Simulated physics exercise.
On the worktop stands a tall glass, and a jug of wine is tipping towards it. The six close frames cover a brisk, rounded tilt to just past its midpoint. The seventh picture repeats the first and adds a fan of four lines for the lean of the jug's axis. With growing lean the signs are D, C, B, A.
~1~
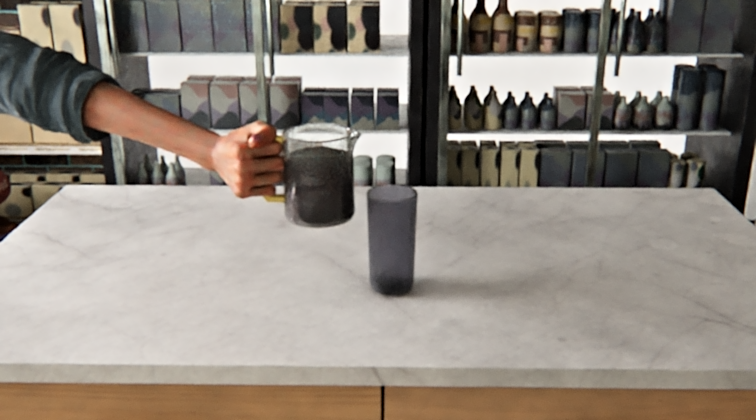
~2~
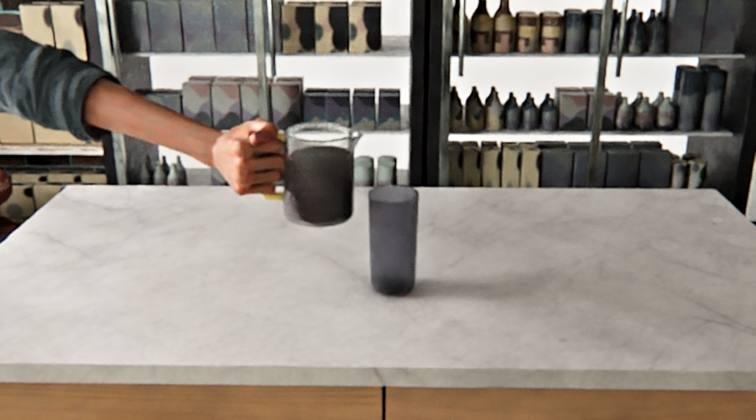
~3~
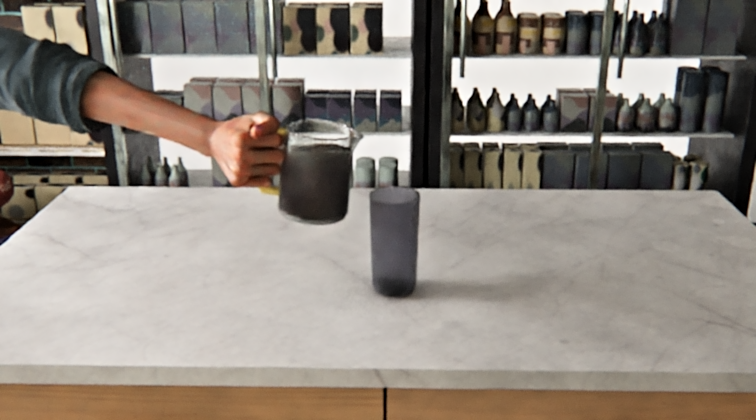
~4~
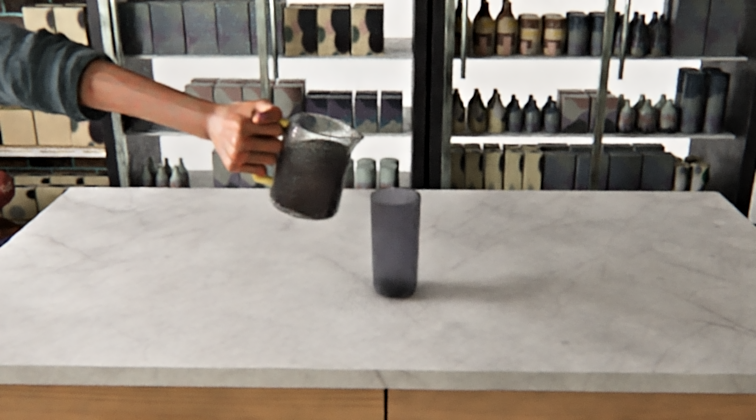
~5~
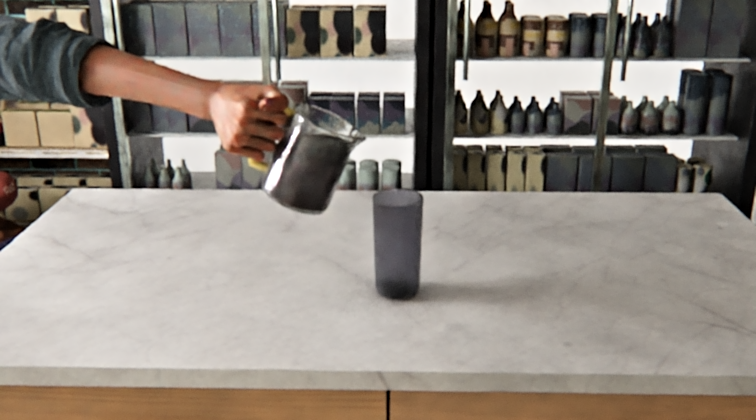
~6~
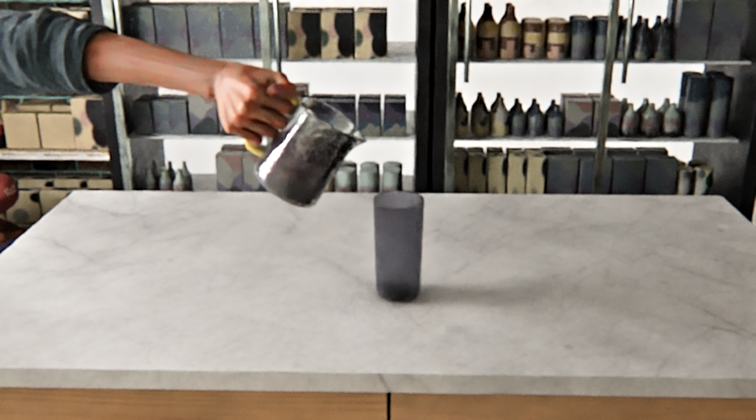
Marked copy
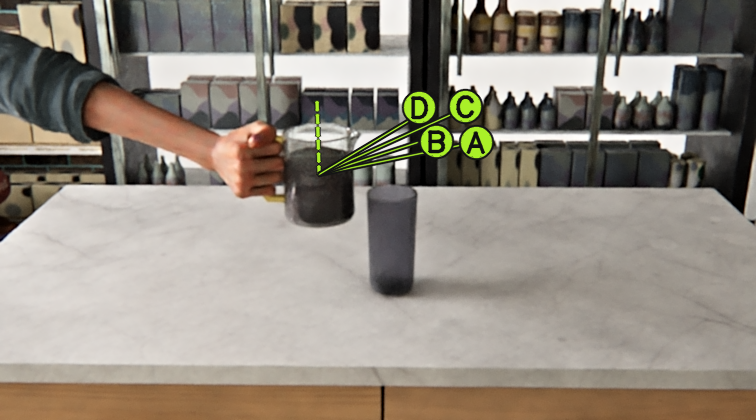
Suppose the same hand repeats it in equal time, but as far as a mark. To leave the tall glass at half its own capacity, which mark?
Choose C.
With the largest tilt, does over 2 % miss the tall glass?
Yes.
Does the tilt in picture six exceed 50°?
No.
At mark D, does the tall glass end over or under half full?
Under.
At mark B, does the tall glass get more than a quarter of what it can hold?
Yes.
On the marked copy, A at (459, 145); B at (417, 142); C at (450, 115); D at (407, 121).
Choosing A, the tall glass ends with about 69 % of what it can hold; 11 % of the wine is spilt.
Choosing B, the tall glass ends with about 64 % of what it can hold.
Choosing C, the tall glass ends with about 49 % of what it can hold.
Choosing D, the tall glass ends with about 33 % of what it can hold.
